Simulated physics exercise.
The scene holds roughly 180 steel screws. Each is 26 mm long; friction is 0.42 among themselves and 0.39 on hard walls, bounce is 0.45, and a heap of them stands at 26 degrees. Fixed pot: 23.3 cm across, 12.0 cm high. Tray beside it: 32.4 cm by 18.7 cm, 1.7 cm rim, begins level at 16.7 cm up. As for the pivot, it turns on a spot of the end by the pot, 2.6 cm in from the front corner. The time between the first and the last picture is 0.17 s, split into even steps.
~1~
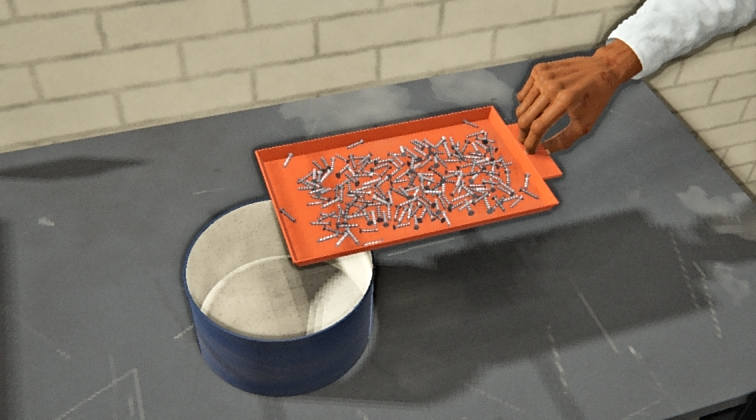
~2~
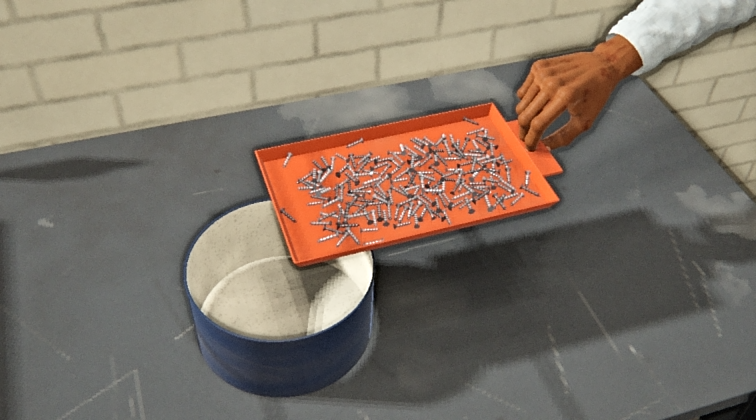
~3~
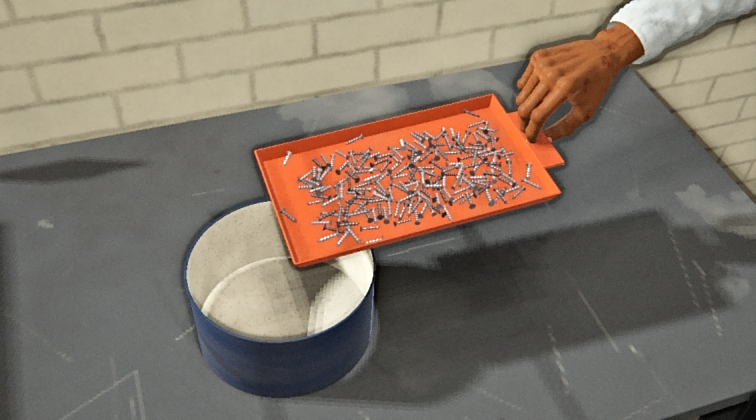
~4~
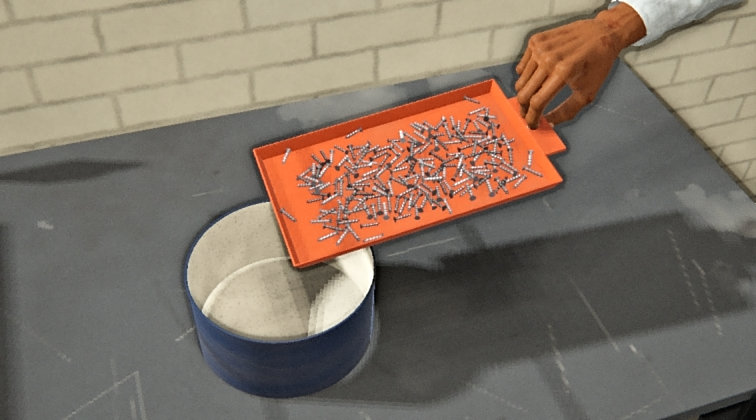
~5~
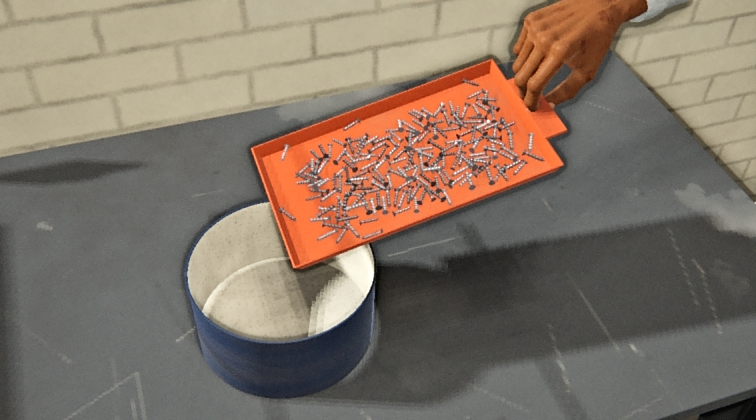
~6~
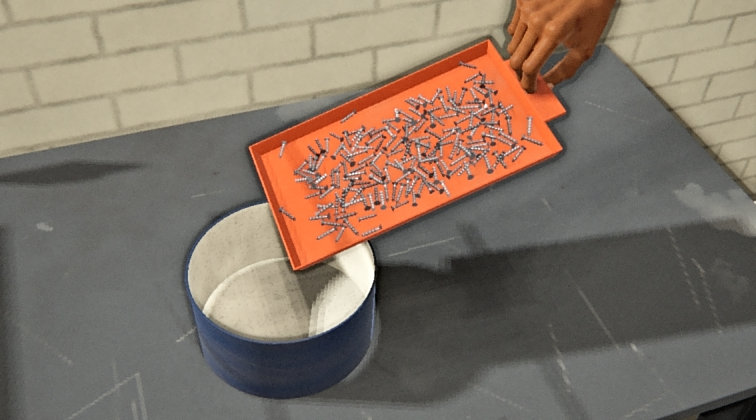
A brown-skinned hand in a white sleeve grips the right end of an orange tray on a dark grey, scratched tabletop before a pale brick wall, seen from above at an angle. Many small silvery screws lie scattered across the tray, whose left end overlaps a round blue pot with a cream inside. The hand slowly raises the right end, slanting the tray down leftward, while the pot stays still.
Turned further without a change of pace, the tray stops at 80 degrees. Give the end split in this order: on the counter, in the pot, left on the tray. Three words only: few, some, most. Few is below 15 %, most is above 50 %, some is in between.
Counter - few, pot - most, tray - few.
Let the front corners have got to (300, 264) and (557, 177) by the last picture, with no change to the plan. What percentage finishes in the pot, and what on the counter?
Pot: 65, counter: 35.
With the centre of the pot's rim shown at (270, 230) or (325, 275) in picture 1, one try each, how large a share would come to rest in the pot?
First try about 40 per cent, second try about 60 per cent.
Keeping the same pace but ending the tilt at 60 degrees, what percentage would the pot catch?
Around 85 %, I reckon.
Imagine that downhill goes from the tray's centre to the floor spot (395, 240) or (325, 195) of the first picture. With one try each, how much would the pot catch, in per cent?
The share comes to roughly 40 in a hundred, then roughly 75 in a hundred.
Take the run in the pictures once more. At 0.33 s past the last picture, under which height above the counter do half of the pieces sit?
Roughly 22 centimetres.
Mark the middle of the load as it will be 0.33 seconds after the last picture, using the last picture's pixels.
The load's centre is near (299, 211) at that time.
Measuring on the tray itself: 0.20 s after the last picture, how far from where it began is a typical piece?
2 cm.
Then, 0.20 s after the last picture, tilt 51 degrees; the tray holds 100 %, the pot 0 %.
Then, 0.33 s after the last picture, tilt 73 degrees; the tray holds 95 %, the pot 0 %.
Then, 0.57 s after the last picture, tilt 80 degrees; the tray holds 0 %, the pot 95 %.
In the end, counter 5 %, pot 95 %, tray 0 %.
